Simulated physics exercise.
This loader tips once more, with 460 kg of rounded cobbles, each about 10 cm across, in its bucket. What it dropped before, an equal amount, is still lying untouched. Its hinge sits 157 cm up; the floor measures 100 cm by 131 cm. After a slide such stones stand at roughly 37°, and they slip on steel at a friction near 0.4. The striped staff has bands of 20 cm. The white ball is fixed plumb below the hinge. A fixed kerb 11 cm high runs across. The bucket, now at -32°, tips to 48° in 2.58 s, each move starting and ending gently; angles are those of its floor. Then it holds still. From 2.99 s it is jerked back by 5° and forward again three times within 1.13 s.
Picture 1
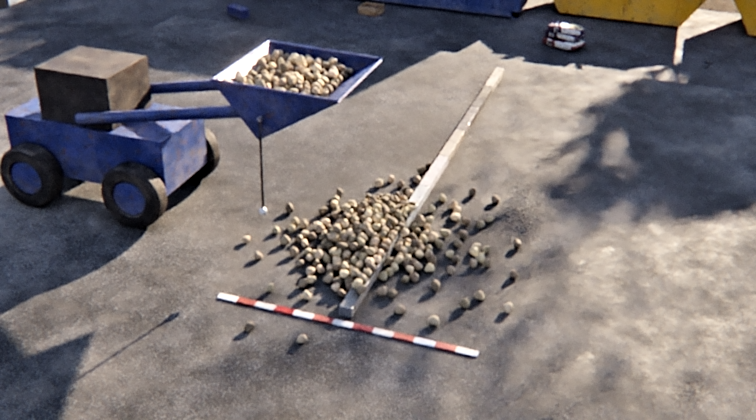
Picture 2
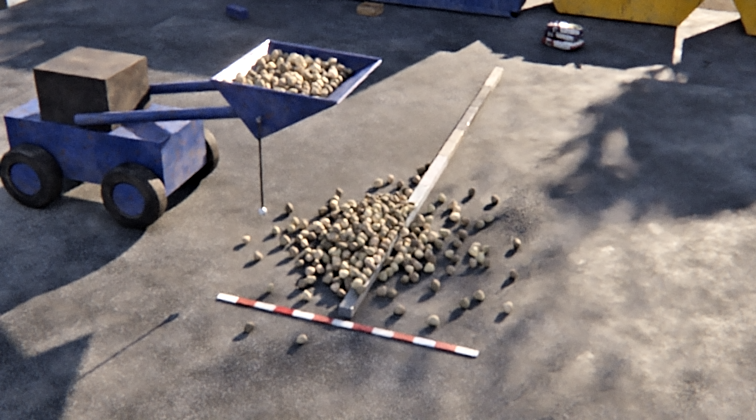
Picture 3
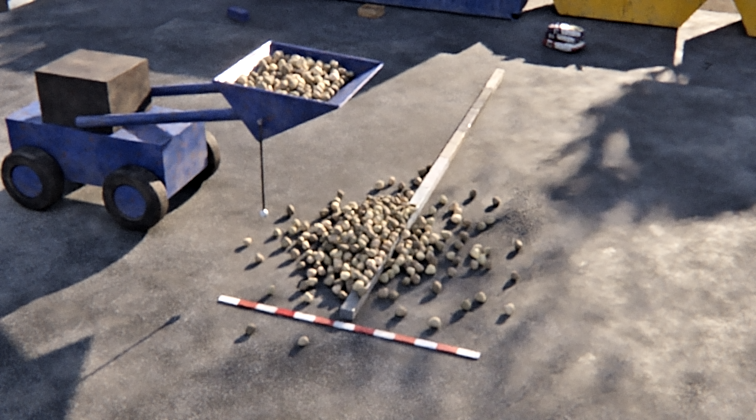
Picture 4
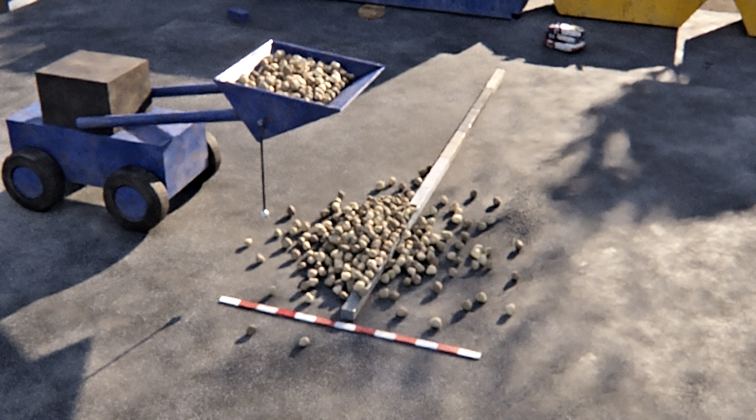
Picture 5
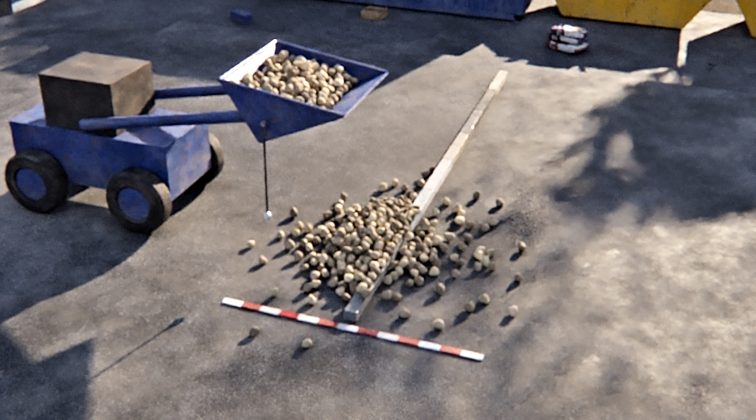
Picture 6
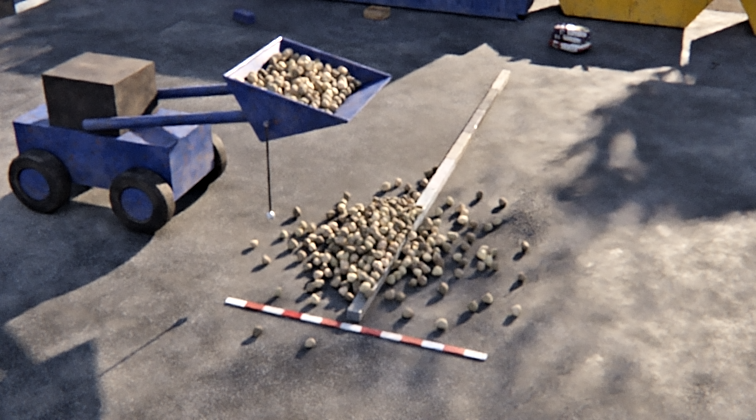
On a paved yard, a blue loader held its bucket of rounded stones above a scattered pile lying across a long kerb, and the bucket slowly tilted a little while the stones below lay still.
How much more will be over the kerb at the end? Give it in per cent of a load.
Close to 35 parts in a hundred.
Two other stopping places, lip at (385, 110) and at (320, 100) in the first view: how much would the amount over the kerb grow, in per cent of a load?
About 90 and 10 per cent.
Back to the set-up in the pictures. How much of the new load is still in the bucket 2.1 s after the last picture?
It holds some 0 per cent.
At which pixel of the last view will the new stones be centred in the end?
Their middle is at about (381, 232).
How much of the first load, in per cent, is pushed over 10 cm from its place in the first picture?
Roughly 20 per cent of them.
Then, 1.3 s after the last picture the floor is at 36°; in per cent of one load, 81 in the bucket, 100 on this side of the kerb, 18 over the kerb; the foremost stones are at (500, 276).
Then, 2.1 s after the last picture the floor is at 48°; in per cent of one load, 0 in the bucket, 154 on this side of the kerb, 45 over the kerb; the foremost stones are at (500, 276).
Then, 4.0 s after the last picture the floor is at 48°; in per cent of one load, 0 in the bucket, 146 on this side of the kerb, 53 over the kerb; the foremost stones are at (512, 274).
Then, 6.8 s after the last picture the floor is at 48°; in per cent of one load, 0 in the bucket, 146 on this side of the kerb, 53 over the kerb; the foremost stones are at (512, 274). Net gain over the kerb, 35.
